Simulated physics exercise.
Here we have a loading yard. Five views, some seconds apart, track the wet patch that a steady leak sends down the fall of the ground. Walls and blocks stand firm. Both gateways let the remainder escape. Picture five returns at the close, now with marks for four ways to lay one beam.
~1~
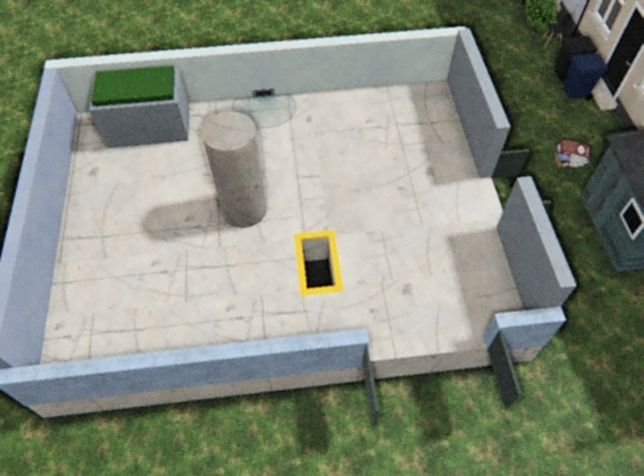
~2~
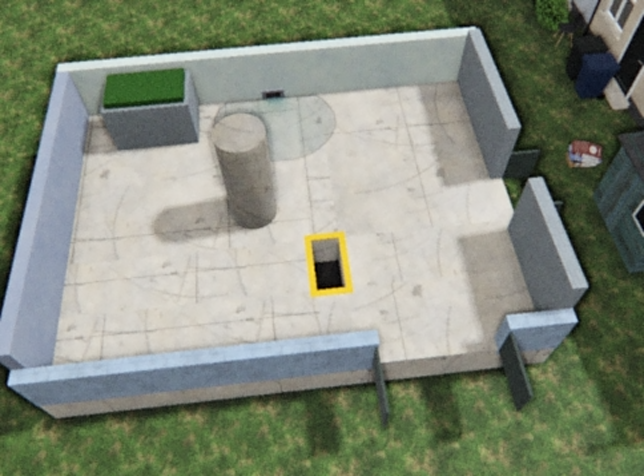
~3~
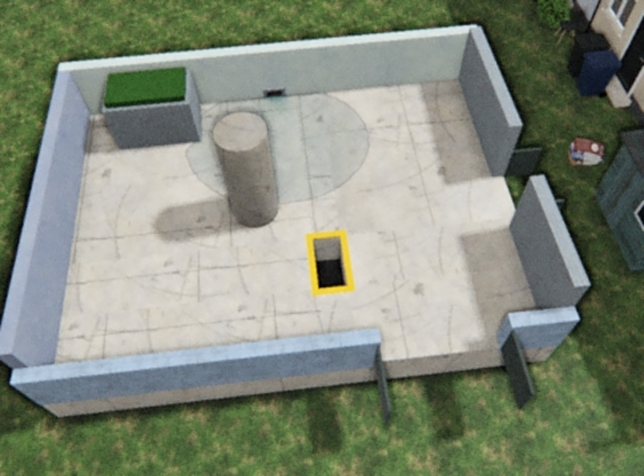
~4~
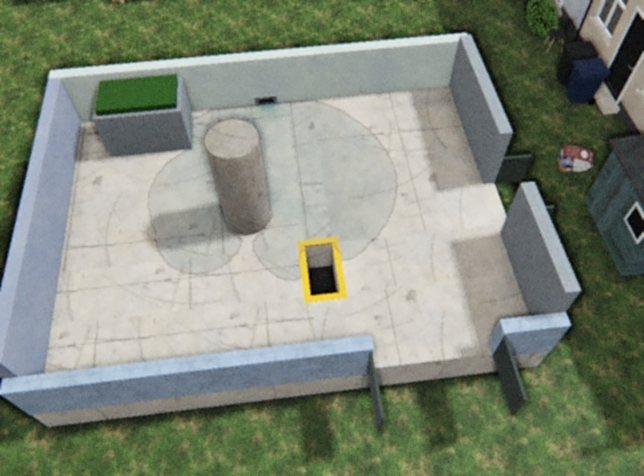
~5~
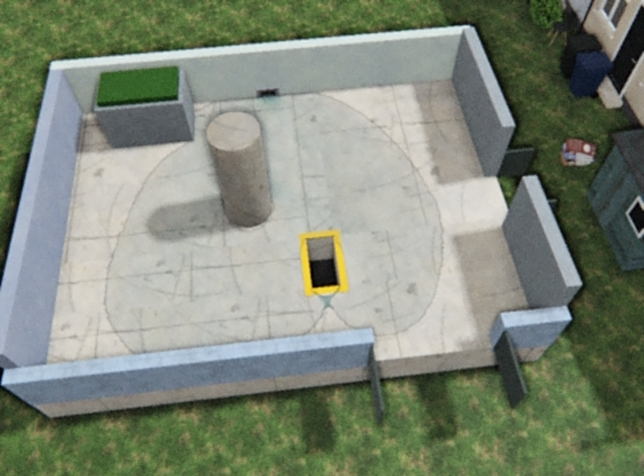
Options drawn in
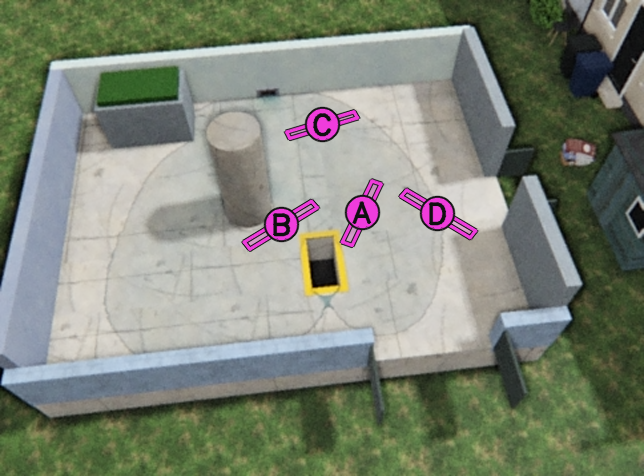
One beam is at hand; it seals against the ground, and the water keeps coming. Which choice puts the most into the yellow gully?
A is best.
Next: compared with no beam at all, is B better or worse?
It is worse.
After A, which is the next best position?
Here it is position D.
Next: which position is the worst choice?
The answer is B.
On the marked copy, A from (347, 243) to (376, 182); B from (247, 245) to (314, 204); C from (288, 135) to (355, 114); D from (403, 193) to (472, 234).
Choosing A, about 47 % of the stream goes into the yellow gully, about 47 % out by the gates.
Choosing B, about 14 % of the stream goes into the yellow gully, about 81 % out by the gates.
Choosing C, about 23 % of the stream goes into the yellow gully, about 73 % out by the gates.
Choosing D, about 32 % of the stream goes into the yellow gully, about 63 % out by the gates.
